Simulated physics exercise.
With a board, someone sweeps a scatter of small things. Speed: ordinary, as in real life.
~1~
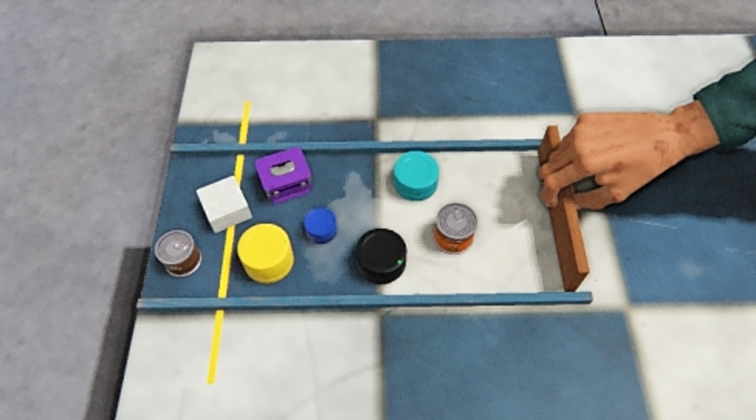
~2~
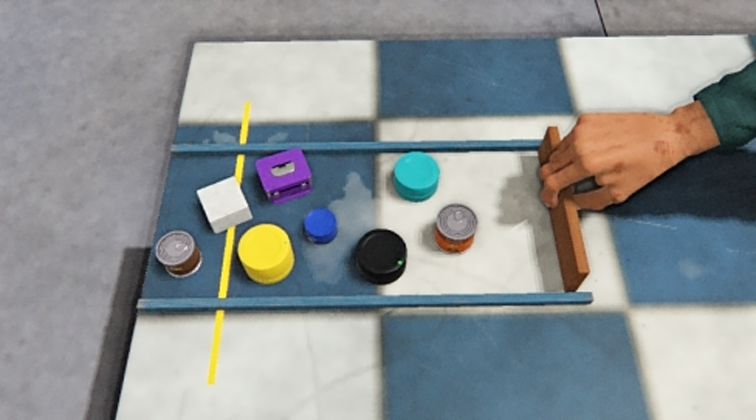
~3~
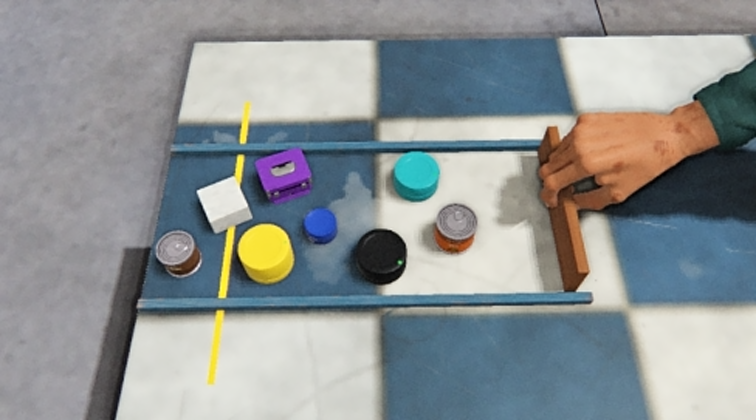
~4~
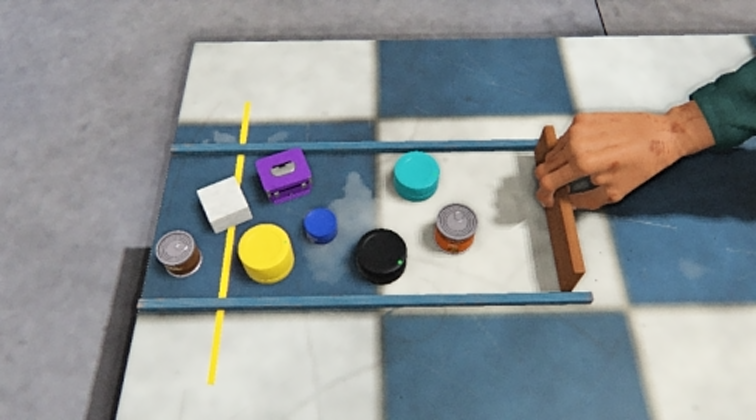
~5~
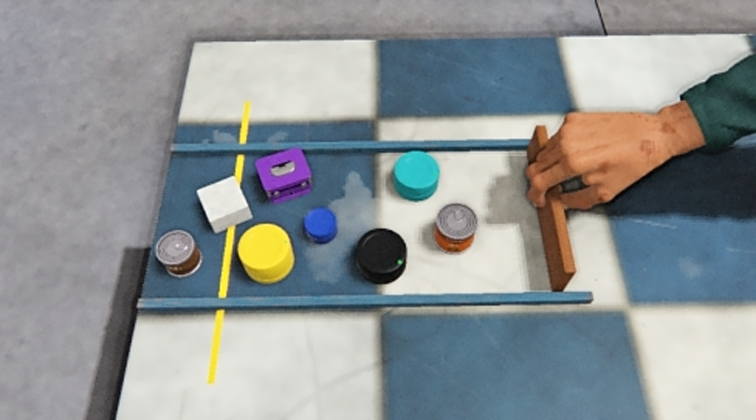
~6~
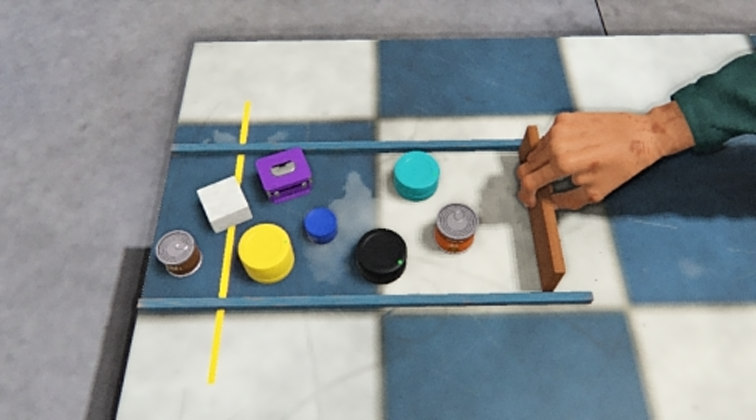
Hand sliding a wooden board slightly left between two blue rails, while the scattered lids, tins and blocks ahead stay still.
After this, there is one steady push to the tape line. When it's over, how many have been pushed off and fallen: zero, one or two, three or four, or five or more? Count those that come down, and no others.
By the end, one or two have fallen.
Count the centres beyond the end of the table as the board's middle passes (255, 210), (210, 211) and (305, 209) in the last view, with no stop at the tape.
By position: 1 / 4 / 0.
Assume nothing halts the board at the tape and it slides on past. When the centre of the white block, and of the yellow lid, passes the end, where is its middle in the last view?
Near (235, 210), then near (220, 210).
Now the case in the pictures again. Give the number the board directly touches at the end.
The count in contact is 3.
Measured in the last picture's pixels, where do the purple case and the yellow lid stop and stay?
Near (172, 169) and (155, 249).
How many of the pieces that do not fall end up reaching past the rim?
Expected count: 2.
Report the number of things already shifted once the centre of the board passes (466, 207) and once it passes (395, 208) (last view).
1, then 3.
Soon after, none off yet; brown tin at rest near (180, 254); white block at rest near (225, 205); yellow lid at rest near (267, 254).
After that, none off yet; brown tin at rest near (180, 254); white block moving near (216, 207); yellow lid displaced a little near (247, 253).
In the end, the number that fall off is one or two; gone, white block and brown tin.
